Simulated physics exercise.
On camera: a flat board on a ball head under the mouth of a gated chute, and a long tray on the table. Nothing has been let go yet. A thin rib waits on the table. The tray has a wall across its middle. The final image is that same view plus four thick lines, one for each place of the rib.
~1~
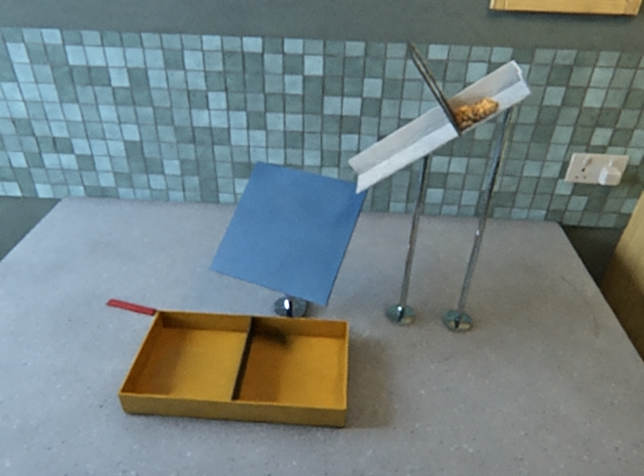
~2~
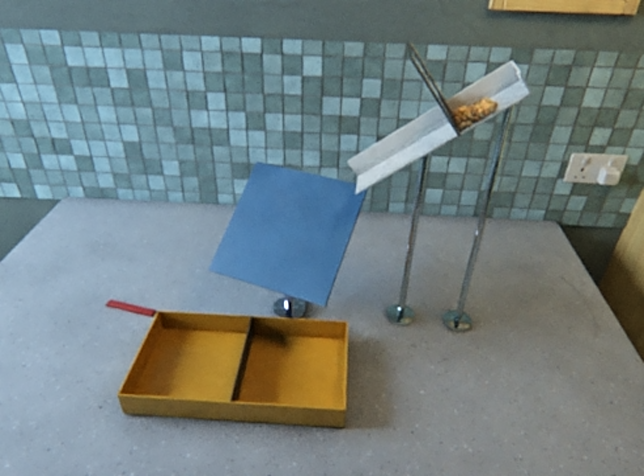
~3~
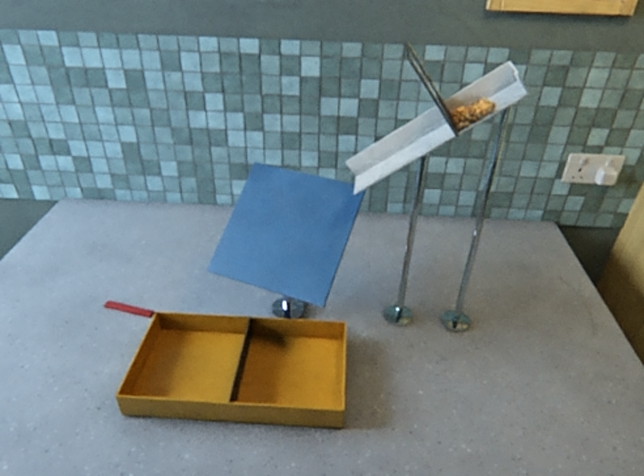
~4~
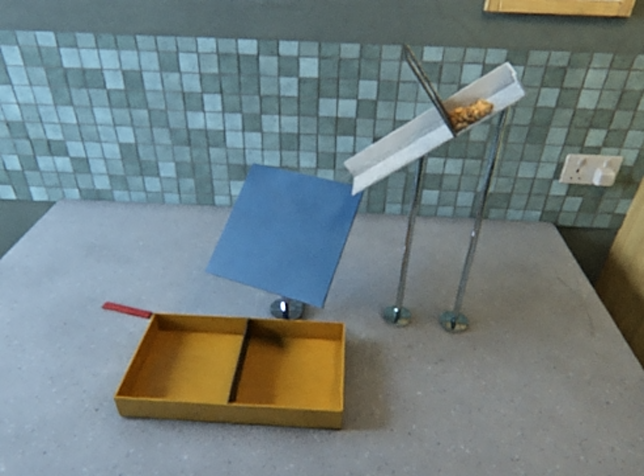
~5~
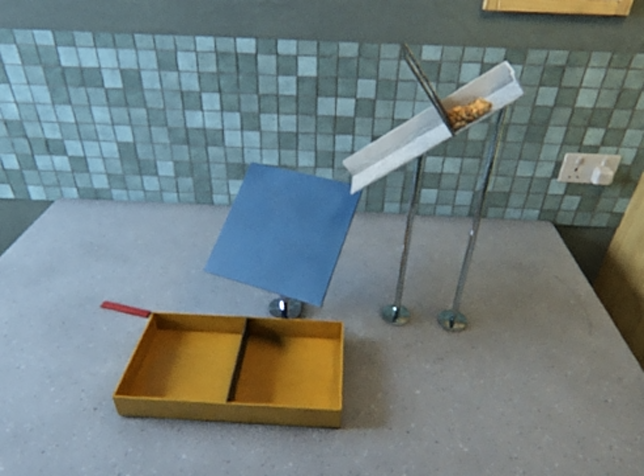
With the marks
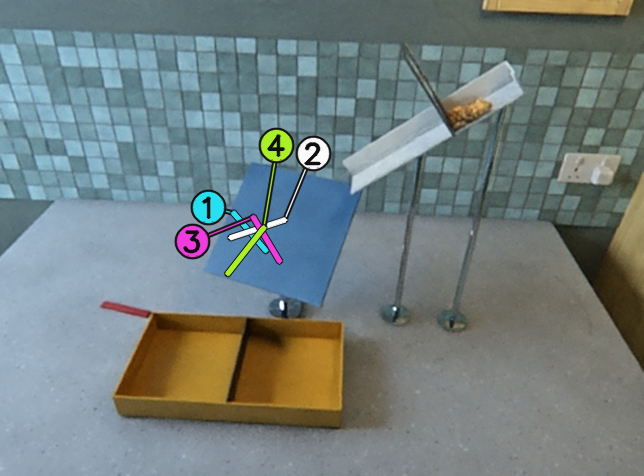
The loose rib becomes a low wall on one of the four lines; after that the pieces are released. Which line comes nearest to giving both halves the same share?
Take 1.
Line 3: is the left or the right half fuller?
The right half.
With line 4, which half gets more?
More lands on the left.
On the marked copy, line 1 from (233, 213) to (265, 250); line 2 from (284, 220) to (230, 237); line 3 from (253, 217) to (279, 261); line 4 from (263, 227) to (227, 273).
For line 1, of what is caught, close to half in the left half, close to half in the right.
For line 2, of what is caught, all but a few in the left half, a small share in the right.
For line 3, of what is caught, a small share in the left half, all but a few in the right.
For line 4, of what is caught, all but a few in the left half, a small share in the right.
